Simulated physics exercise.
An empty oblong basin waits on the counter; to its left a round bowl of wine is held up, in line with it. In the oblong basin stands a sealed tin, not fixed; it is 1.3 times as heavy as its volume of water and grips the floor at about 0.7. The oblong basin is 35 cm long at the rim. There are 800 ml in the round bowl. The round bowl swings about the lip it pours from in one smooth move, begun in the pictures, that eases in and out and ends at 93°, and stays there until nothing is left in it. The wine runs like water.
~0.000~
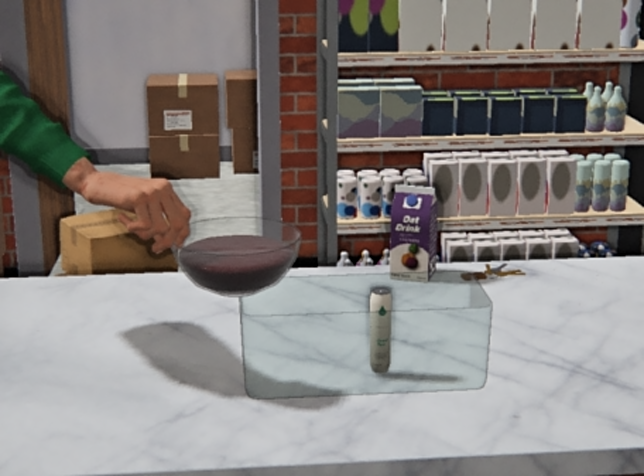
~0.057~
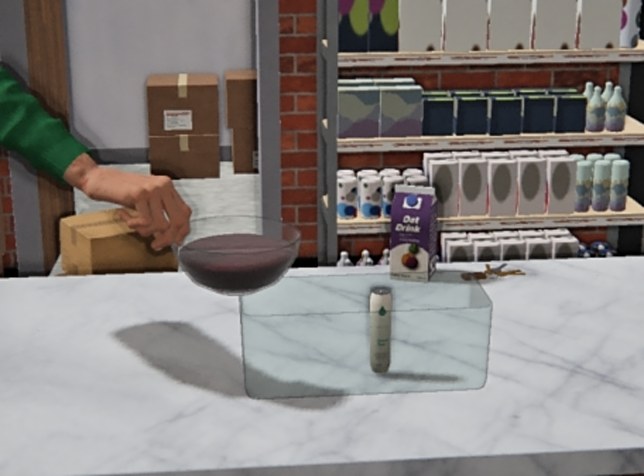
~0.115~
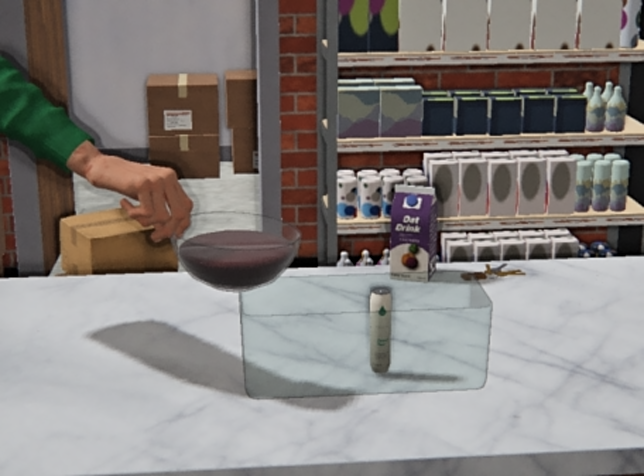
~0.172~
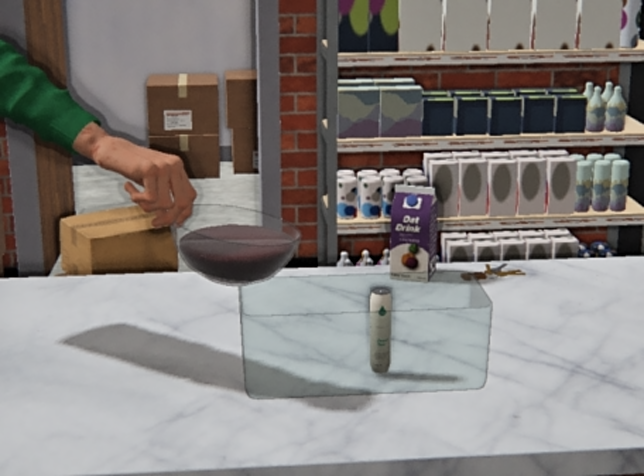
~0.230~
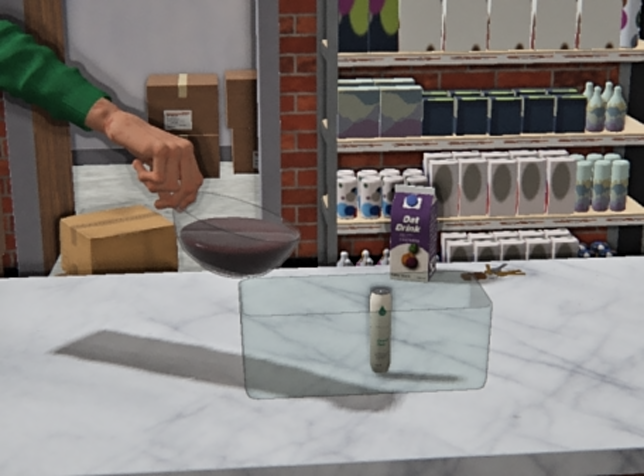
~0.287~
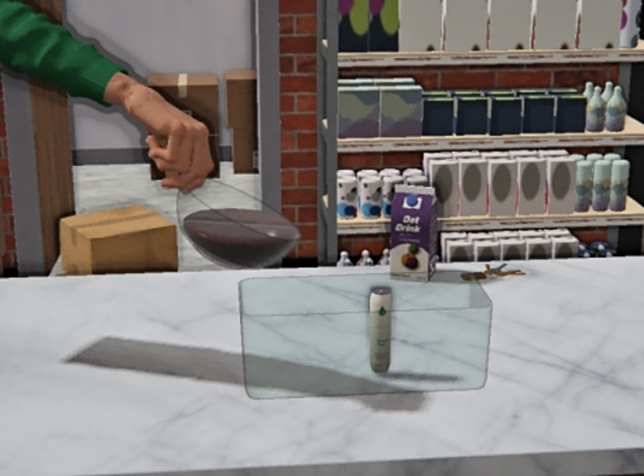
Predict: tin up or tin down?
It falls.
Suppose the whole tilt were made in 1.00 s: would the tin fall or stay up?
Then it topples.
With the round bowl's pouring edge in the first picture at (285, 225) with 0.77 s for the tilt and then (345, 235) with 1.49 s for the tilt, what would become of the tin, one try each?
First it topples; then it remains upright.
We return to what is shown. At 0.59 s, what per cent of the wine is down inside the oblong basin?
Some 16 per cent.
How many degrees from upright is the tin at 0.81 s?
About 20°.
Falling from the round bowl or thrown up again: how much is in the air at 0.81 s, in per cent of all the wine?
Some 10 per cent.
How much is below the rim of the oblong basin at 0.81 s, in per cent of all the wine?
About 88 per cent.
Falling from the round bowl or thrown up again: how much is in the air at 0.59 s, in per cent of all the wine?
About 48 per cent.
After 0.59 s the tilt is 79° and 36 per cent is still to pour; the tin stands where it began.
After 0.81 s the tilt is 93° and 1 per cent is still to pour; the tin leans 22°.
After 1.04 s the tilt is 93° and 0 per cent is still to pour; the tin lies on its side.
After 1.29 s the tilt is 93° and 0 per cent is still to pour; the tin lies on its side.
In the end the tin lies on its side.
